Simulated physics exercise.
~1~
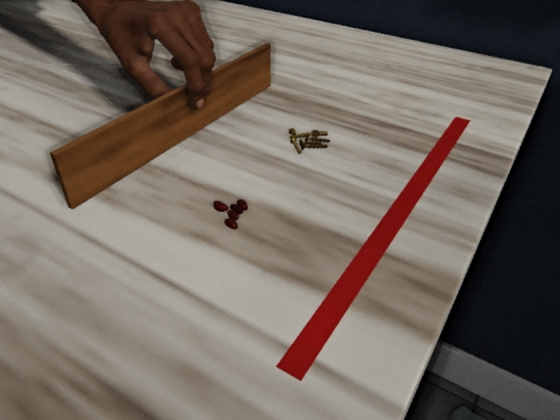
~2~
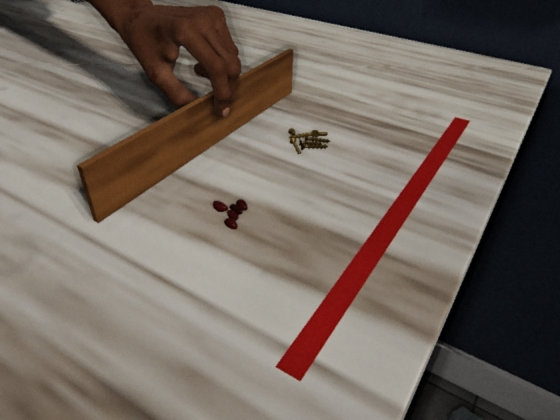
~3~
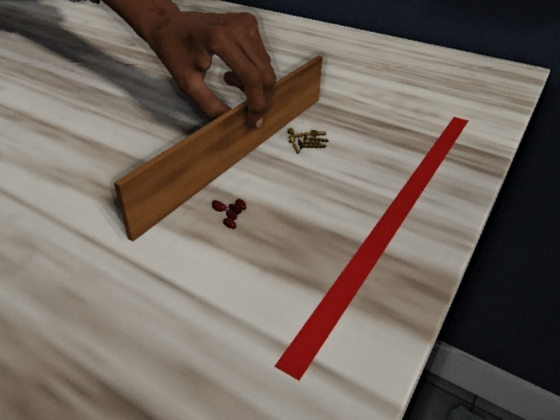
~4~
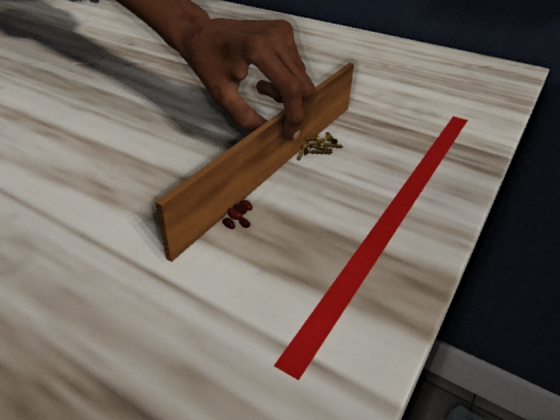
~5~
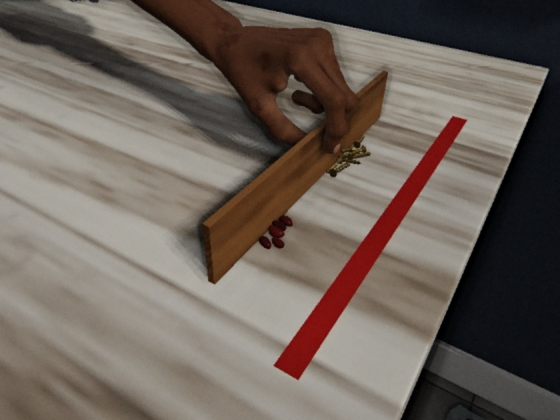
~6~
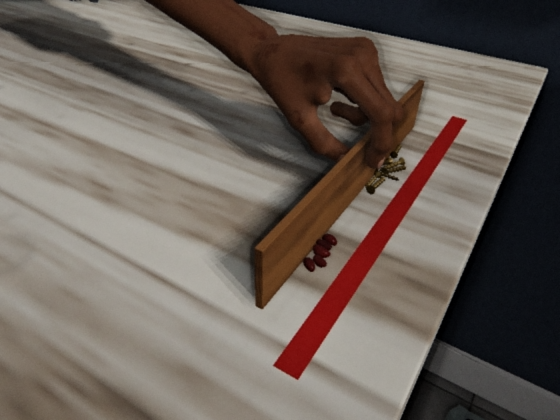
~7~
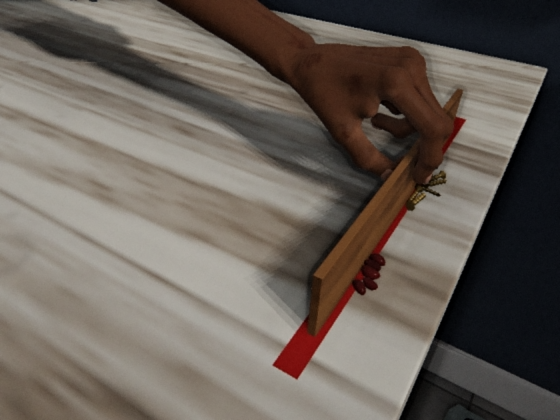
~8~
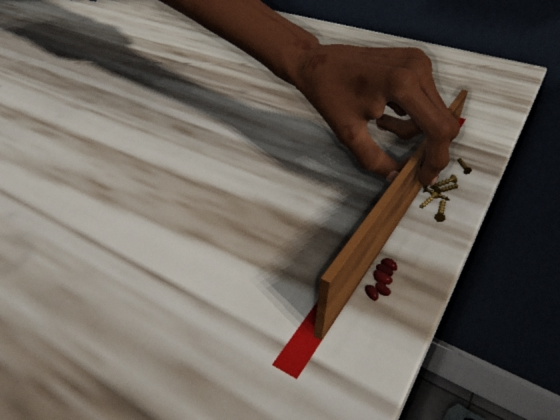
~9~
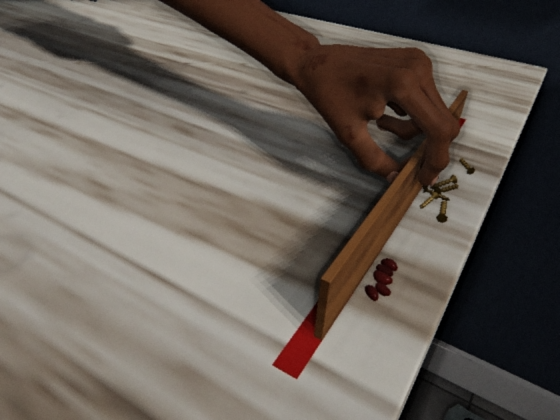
On a streaked tabletop, a hand sweeps red bits and brass screws rightward, stopping at red tape.
